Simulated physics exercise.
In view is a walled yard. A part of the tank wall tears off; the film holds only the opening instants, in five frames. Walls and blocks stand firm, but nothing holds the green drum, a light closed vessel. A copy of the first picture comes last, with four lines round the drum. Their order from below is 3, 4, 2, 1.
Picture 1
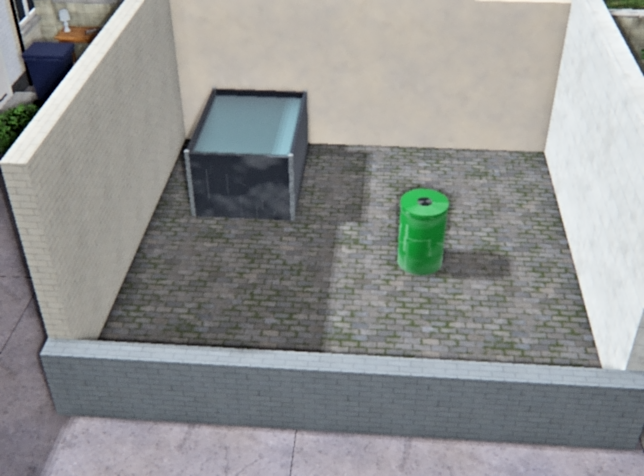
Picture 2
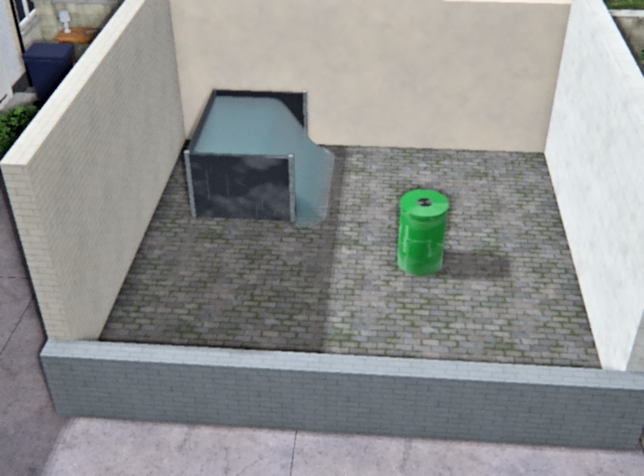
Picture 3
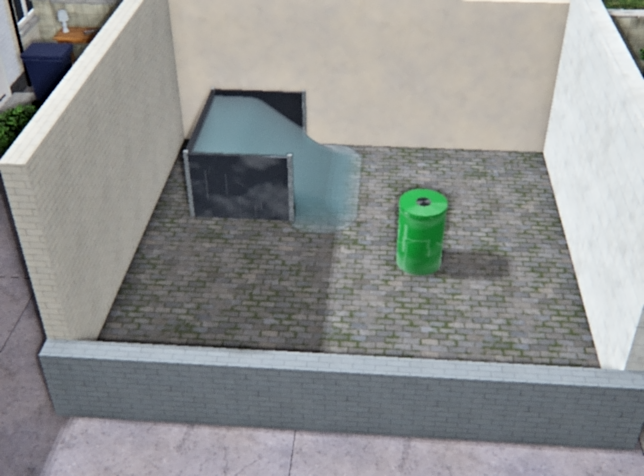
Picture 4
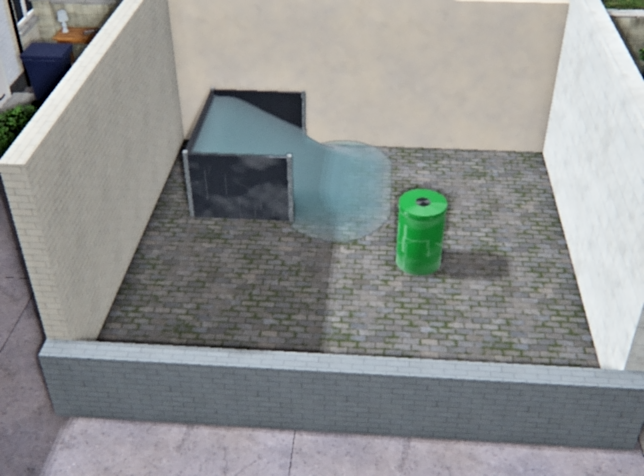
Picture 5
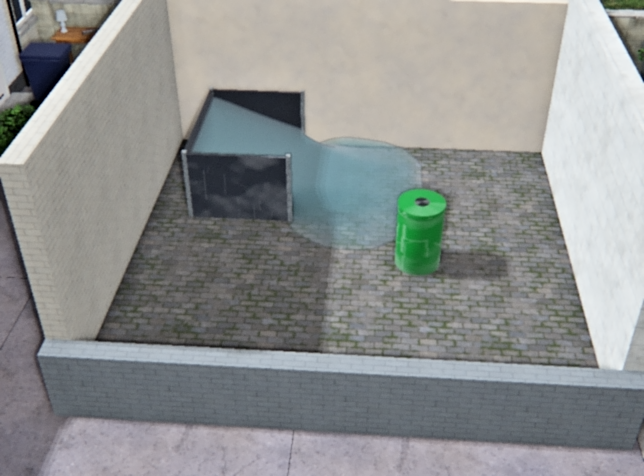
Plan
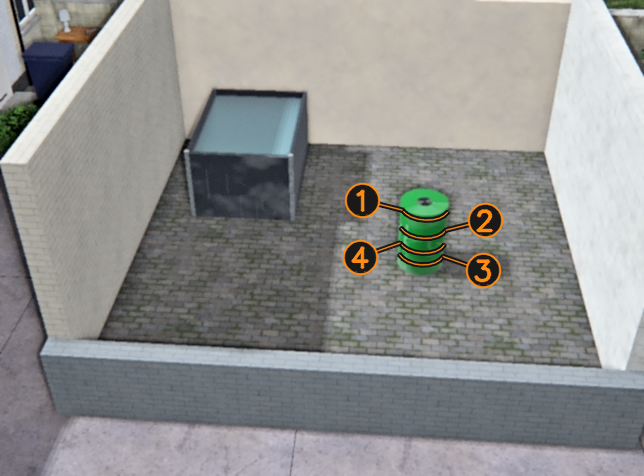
Water pours out of a tank's right side and spreads across the paving towards a green drum.
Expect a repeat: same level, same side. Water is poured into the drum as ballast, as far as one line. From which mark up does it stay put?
That is line 4.
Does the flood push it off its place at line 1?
No, that is safe.
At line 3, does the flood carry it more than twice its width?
No.
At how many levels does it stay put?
Three of the four.
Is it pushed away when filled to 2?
No.
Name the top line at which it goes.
That would be 3.
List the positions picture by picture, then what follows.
Lid of the green drum at (425, 202); tank full, its middle at (250, 126), in the first frame.
In the second frame, 3 % of the ground under water, its edge towards the drum at (303, 218).
In the third frame, 7 % of the ground under water, its edge towards the drum at (335, 228).
In the fourth frame, 11 % of the ground under water, its edge towards the drum at (364, 232).
Lid of the green drum at (422, 202); 16 % of the ground under water, its edge towards the drum at (387, 236), in the fifth frame.
In orange, 1 at (425, 220); 2 at (423, 238); 3 at (421, 264); 4 at (422, 253); from the bottom up 3, 4, 2, 1.
Choosing 1, it does not move.
Choosing 2, it does not move.
Choosing 3, it is pushed about its own width away.
Choosing 4, it does not move.
